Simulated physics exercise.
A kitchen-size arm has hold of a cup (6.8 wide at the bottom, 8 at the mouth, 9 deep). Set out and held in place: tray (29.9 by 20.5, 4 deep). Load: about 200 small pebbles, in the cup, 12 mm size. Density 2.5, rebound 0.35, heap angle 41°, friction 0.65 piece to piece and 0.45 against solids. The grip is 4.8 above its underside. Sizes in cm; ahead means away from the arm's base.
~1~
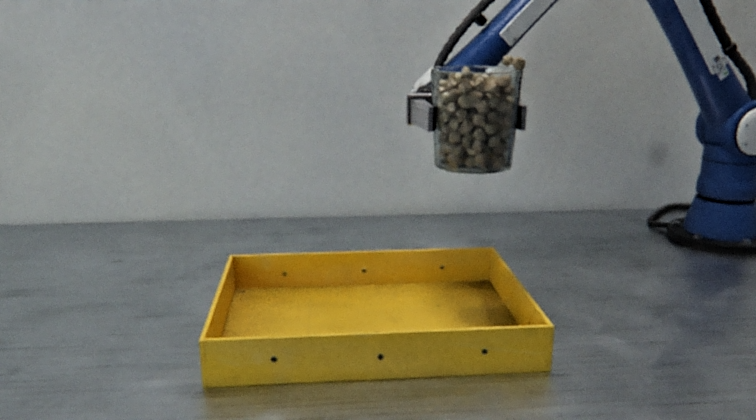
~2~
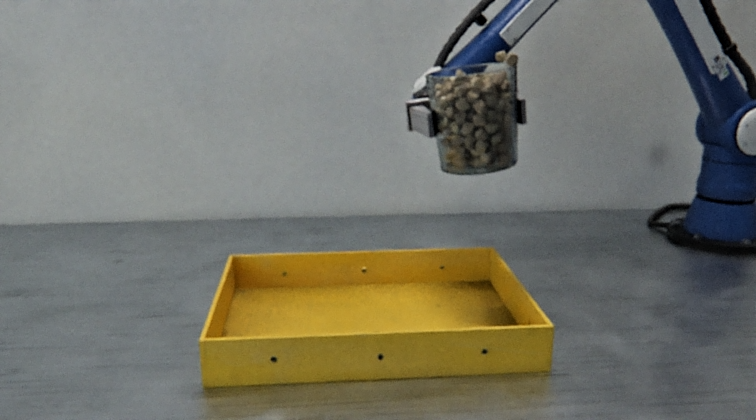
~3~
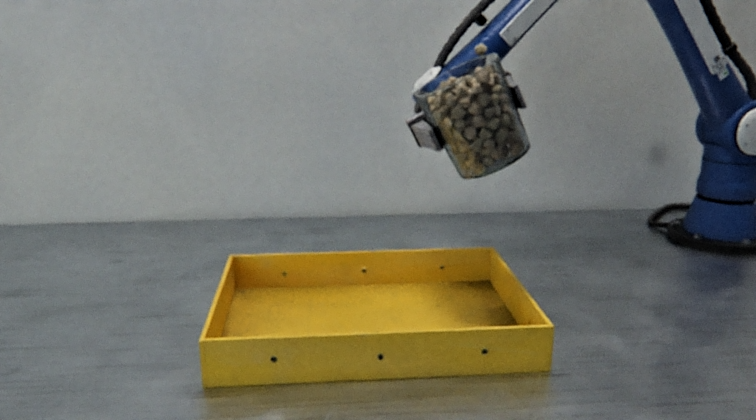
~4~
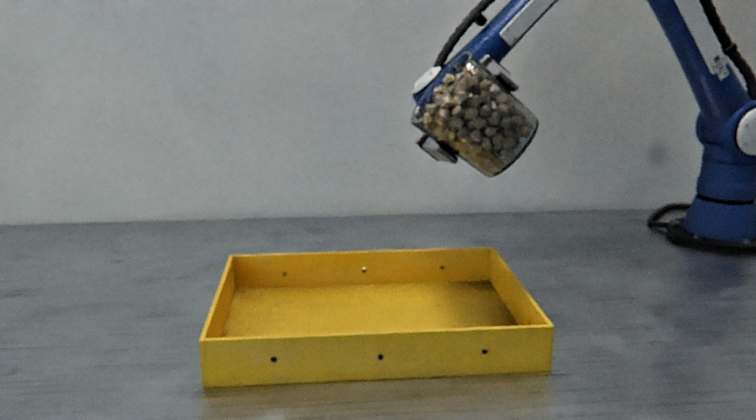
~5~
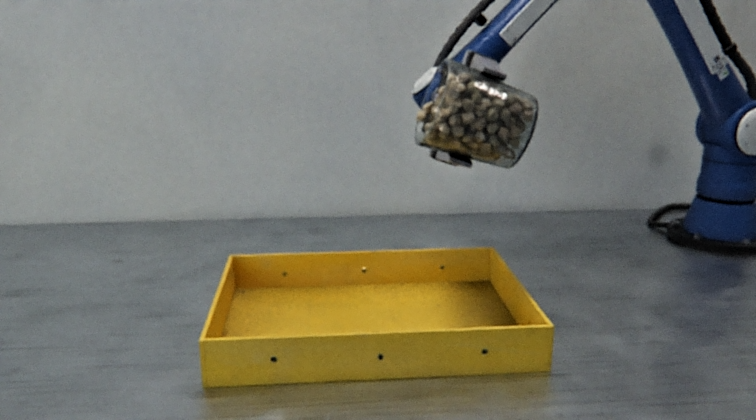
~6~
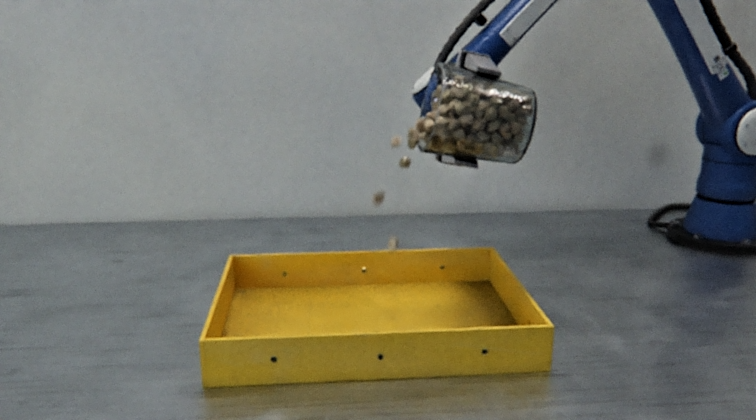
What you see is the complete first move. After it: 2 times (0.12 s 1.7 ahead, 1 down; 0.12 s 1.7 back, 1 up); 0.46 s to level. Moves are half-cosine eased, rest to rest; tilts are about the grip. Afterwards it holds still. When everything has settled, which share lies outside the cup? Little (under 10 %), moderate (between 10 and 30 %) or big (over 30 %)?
A moderate share, between 10 and 30 %, ends outside the cup.
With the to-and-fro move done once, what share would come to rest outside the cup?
It would be near 15 per cent.
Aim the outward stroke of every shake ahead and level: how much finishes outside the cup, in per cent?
About 25 per cent.
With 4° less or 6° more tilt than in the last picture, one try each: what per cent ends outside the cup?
About 15 and 20 per cent.
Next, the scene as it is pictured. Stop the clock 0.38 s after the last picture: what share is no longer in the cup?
About 10 per cent by then.
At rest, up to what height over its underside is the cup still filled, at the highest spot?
Roughly 9.5 cm.
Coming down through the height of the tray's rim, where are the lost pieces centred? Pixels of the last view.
Near (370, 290).
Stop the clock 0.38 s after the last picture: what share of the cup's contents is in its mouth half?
About 50 per cent.
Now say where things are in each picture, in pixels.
In the first frame, cup middle at (475, 120), level; upper third of the load around (477, 92), from x 440 to 520, top at y 60; 200 in the cup.
In the second frame, cup middle at (475, 120), tilted 7° forward; upper third of the load around (475, 92), from x 440 to 510, top at y 55.
In the third frame, cup middle at (476, 120), tilted 27° forward; upper third of the load around (475, 93), from x 435 to 520, top at y 50.
In the fourth frame, cup middle at (477, 119), tilted 51° forward; upper third of the load around (471, 97), from x 430 to 525, top at y 70.
In the fifth frame, cup middle at (478, 118), tilted 71° forward; upper third of the load around (472, 99), from x 420 to 525, top at y 80.
In the sixth frame, cup middle at (478, 118), tilted 78° forward; upper third of the load around (481, 102), from x 380 to 525, top at y 80; 197 in the cup, 3 in flight or on a rim.
Then, 0.38 s after the last picture, tilted 78° forward, highest piece 23 above the table; 176 in the cup, 21 in the tray, 3 in flight or on a rim.
Then, 0.75 s after the last picture, tilted 28° forward, highest piece 24 above the table; 168 in the cup, 31 in the tray, 1 in flight or on a rim.
Then, 1.14 s after the last picture, level, highest piece 26 above the table; 168 in the cup, 32 in the tray.
Then, 2.19 s after the last picture, level, highest piece 26 above the table; 168 in the cup, 32 in the tray.
Final count, 168 in the cup, 32 in the tray. That is 16 % outside the cup.
